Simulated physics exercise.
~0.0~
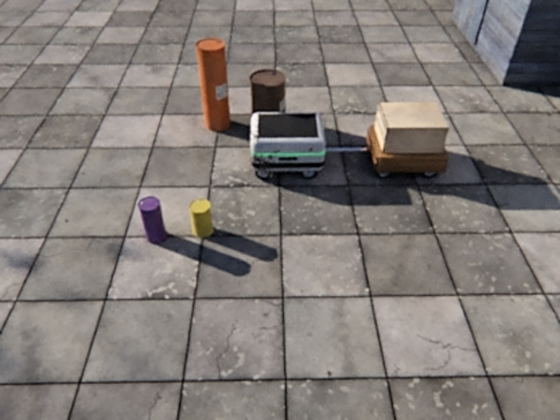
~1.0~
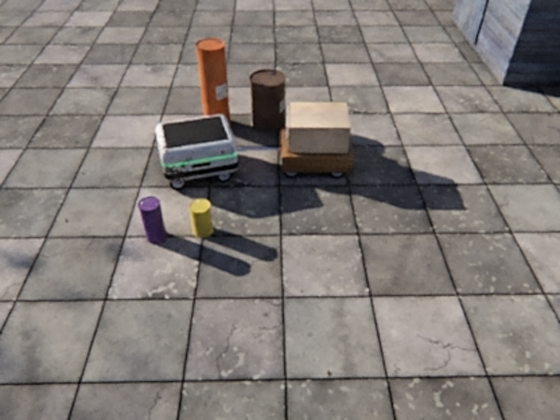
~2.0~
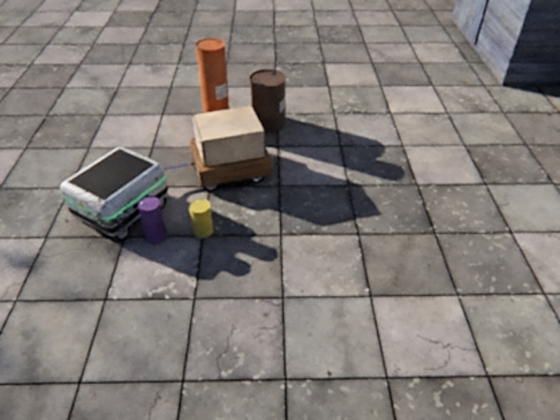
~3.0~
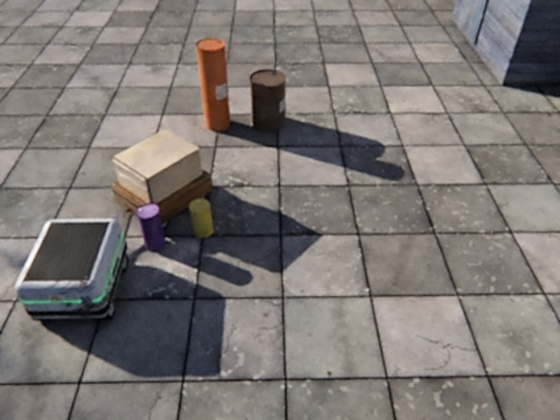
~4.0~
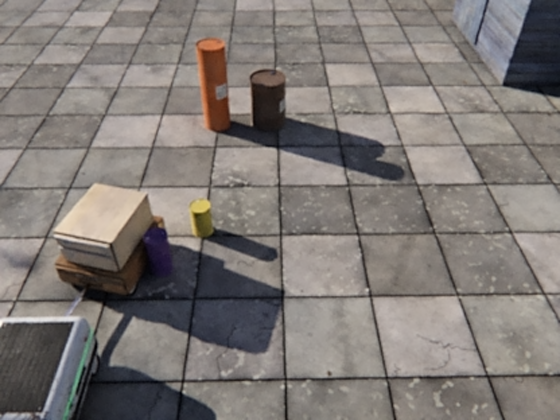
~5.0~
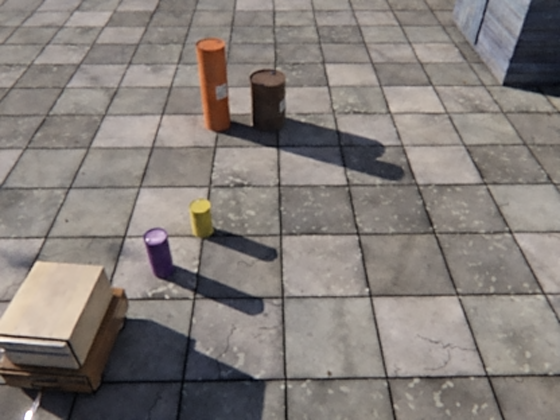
A small white tug with a dark top tows a brown cart carrying a pale box across a sunlit floor of grey square tiles, seen from above at an angle. A tall orange drum and a brown drum stand behind them, while a purple canister and a smaller yellow one stand nearer, left of centre. The tug drives left, then curves toward the viewer around the canisters. The cart follows on a tighter line and shifts the purple canister a little nearer the viewer. The tug leaves at the lower left, the cart trailing, and all four items remain upright.
